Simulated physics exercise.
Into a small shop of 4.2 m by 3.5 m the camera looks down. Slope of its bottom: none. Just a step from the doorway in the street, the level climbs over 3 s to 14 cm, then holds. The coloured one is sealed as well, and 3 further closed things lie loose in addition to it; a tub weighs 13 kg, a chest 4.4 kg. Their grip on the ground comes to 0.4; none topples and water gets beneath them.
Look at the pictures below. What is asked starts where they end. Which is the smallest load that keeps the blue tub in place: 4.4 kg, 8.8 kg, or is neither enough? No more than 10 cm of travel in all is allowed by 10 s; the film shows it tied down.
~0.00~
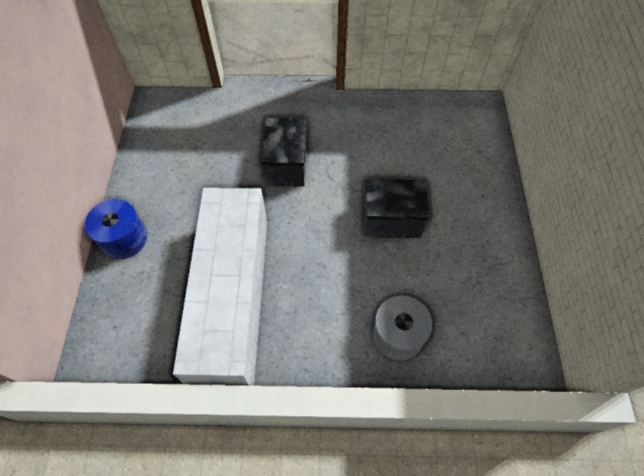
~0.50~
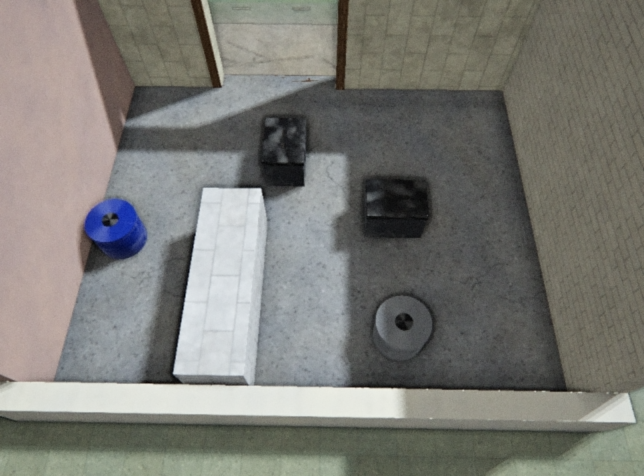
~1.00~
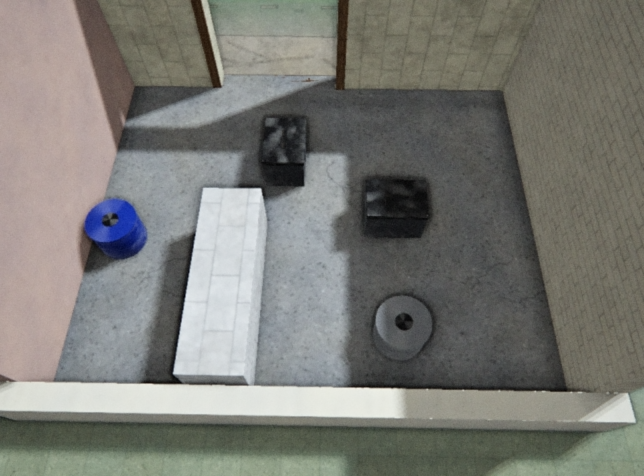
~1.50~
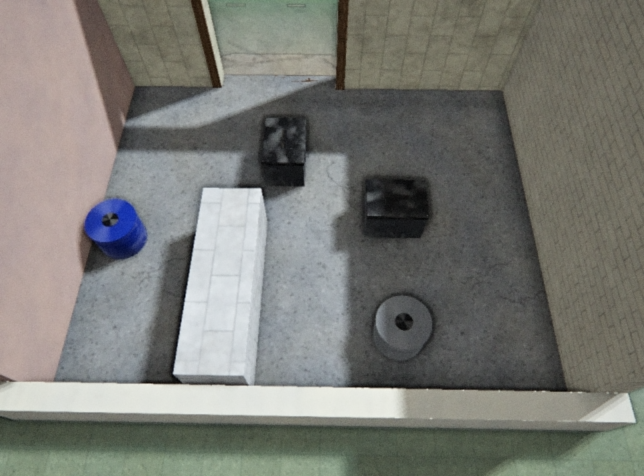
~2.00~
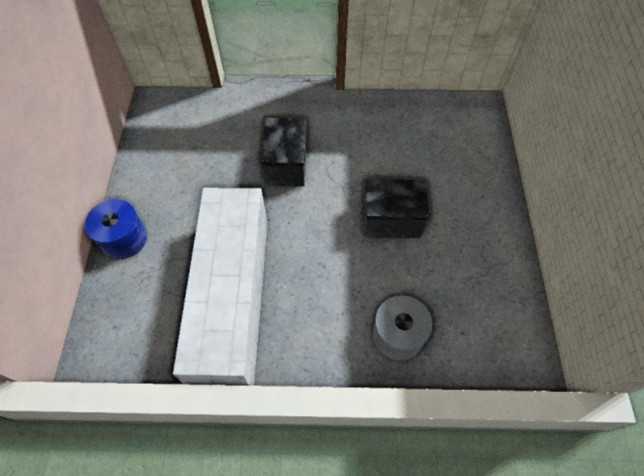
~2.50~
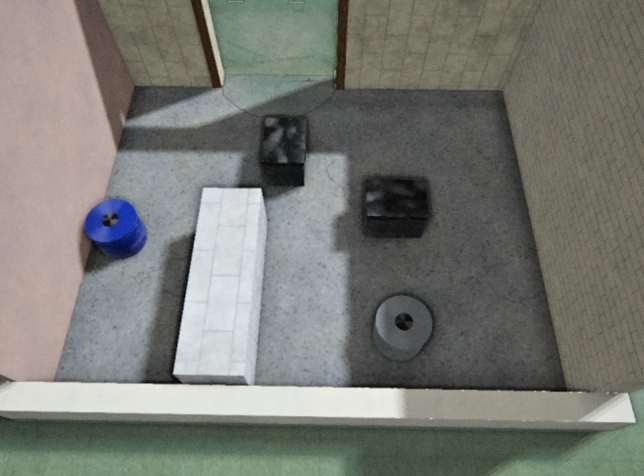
Neither ballast works.
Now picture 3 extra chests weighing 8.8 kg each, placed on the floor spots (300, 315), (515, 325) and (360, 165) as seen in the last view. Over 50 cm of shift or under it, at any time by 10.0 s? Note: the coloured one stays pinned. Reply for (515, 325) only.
As it turns out, it moves not that far.
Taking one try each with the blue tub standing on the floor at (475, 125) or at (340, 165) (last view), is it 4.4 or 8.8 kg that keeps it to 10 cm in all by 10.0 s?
Well, first the light mass is sufficient, and next neither mass is sufficient.
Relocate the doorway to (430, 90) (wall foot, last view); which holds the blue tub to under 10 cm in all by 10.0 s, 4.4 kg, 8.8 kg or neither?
In that setup the first mass works.
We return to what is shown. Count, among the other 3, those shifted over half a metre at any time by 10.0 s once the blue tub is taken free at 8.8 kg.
It works out to 2.
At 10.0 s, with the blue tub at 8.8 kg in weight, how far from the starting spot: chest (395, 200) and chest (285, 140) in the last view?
Shifts: 150 cm / 200 cm.
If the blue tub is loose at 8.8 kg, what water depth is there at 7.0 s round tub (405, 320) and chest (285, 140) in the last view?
Depths: Near 3 cm, then near 6 cm.
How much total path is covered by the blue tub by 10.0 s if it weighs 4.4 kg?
Close to 300 centimetres all told.
After 3.5 s the blue tub would be 0 cm from its start with 4.4 kg and 0 cm from its start with 8.8 kg; 0 cm of water round it then.
After 4.5 s the blue tub would be 0 cm from its start with 4.4 kg and 0 cm from its start with 8.8 kg; 1 cm of water round it then.
After 7.0 s the blue tub would be 126 cm from its start with 4.4 kg and 89 cm from its start with 8.8 kg; 5 cm of water round it then.
After 10.0 s the blue tub would be 37 cm from its start with 4.4 kg and 79 cm from its start with 8.8 kg; 7 cm of water round it then.
